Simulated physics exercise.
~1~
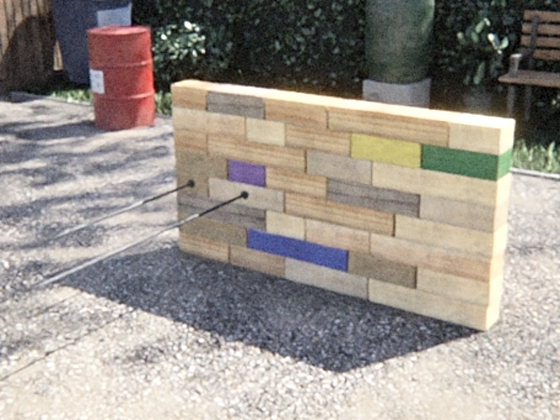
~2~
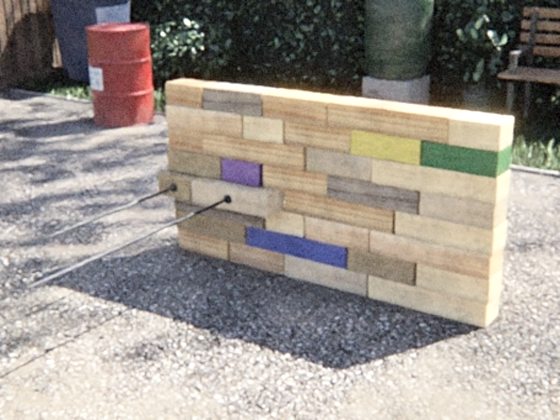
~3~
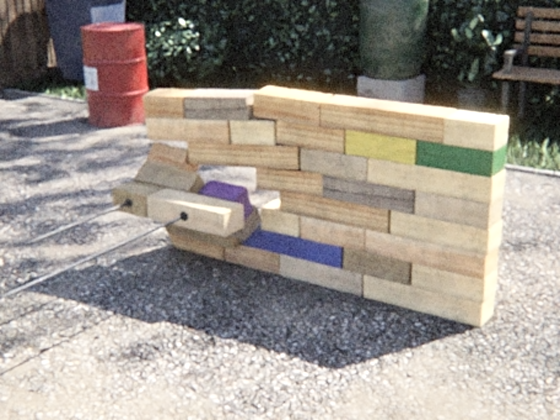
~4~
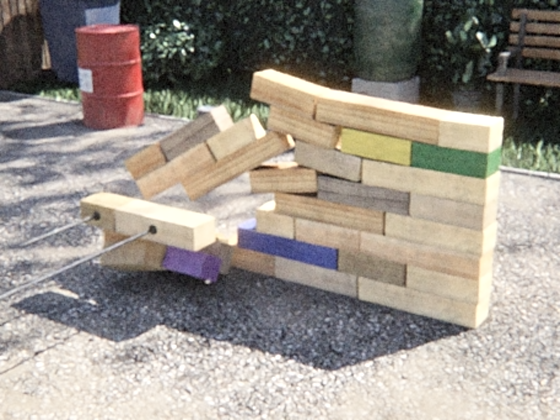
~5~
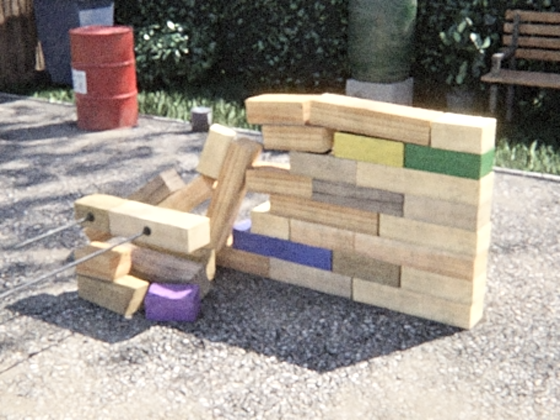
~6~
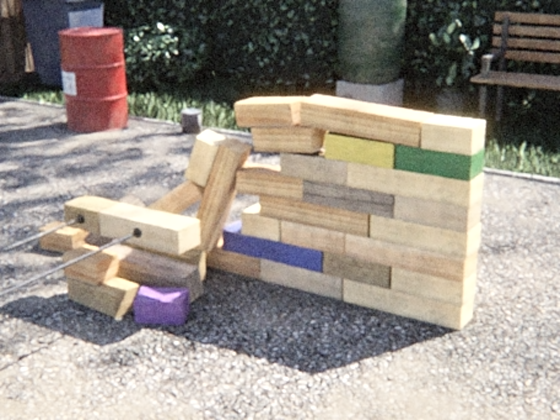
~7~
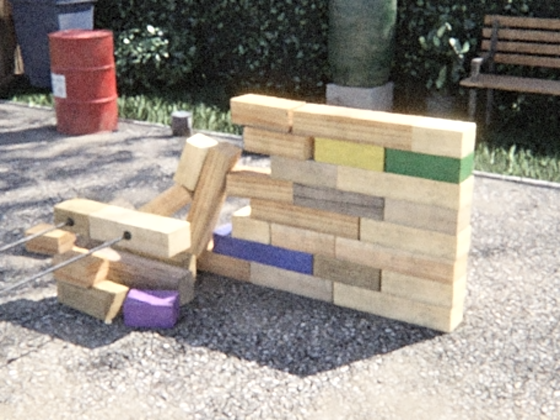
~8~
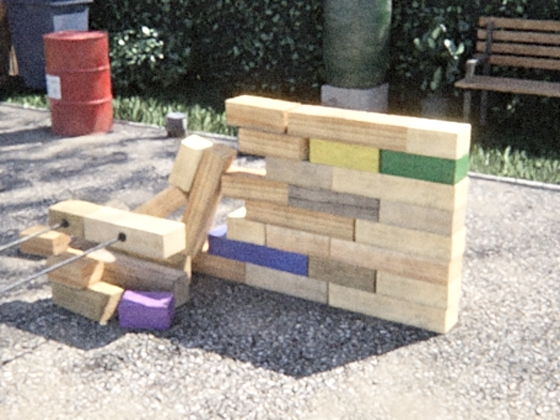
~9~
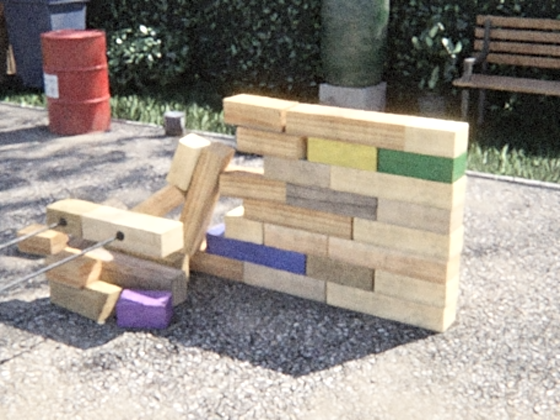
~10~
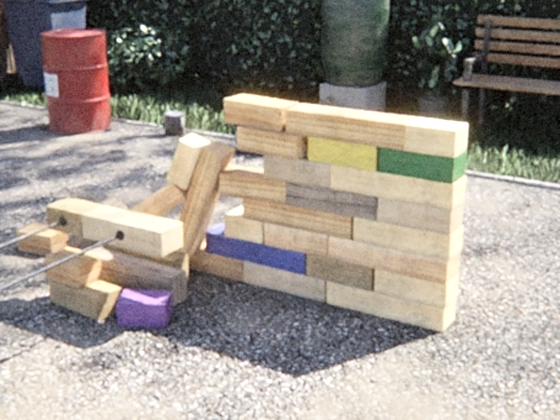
Two thin steel rods reach in from the left toward the end of a free-standing wall of stacked timber blocks in a sunlit back yard, viewed from the front and slightly above. A red barrel stands behind at left and a bench at right. The rods draw two neighbouring blocks straight out toward the lower left, and the purple block beside them tilts and drops. The wall's left end then collapses, spilling blocks into a leaning heap, while the view pans slightly right. The purple block rests on the gravel, and the blue, yellow and green blocks stay in the standing part.
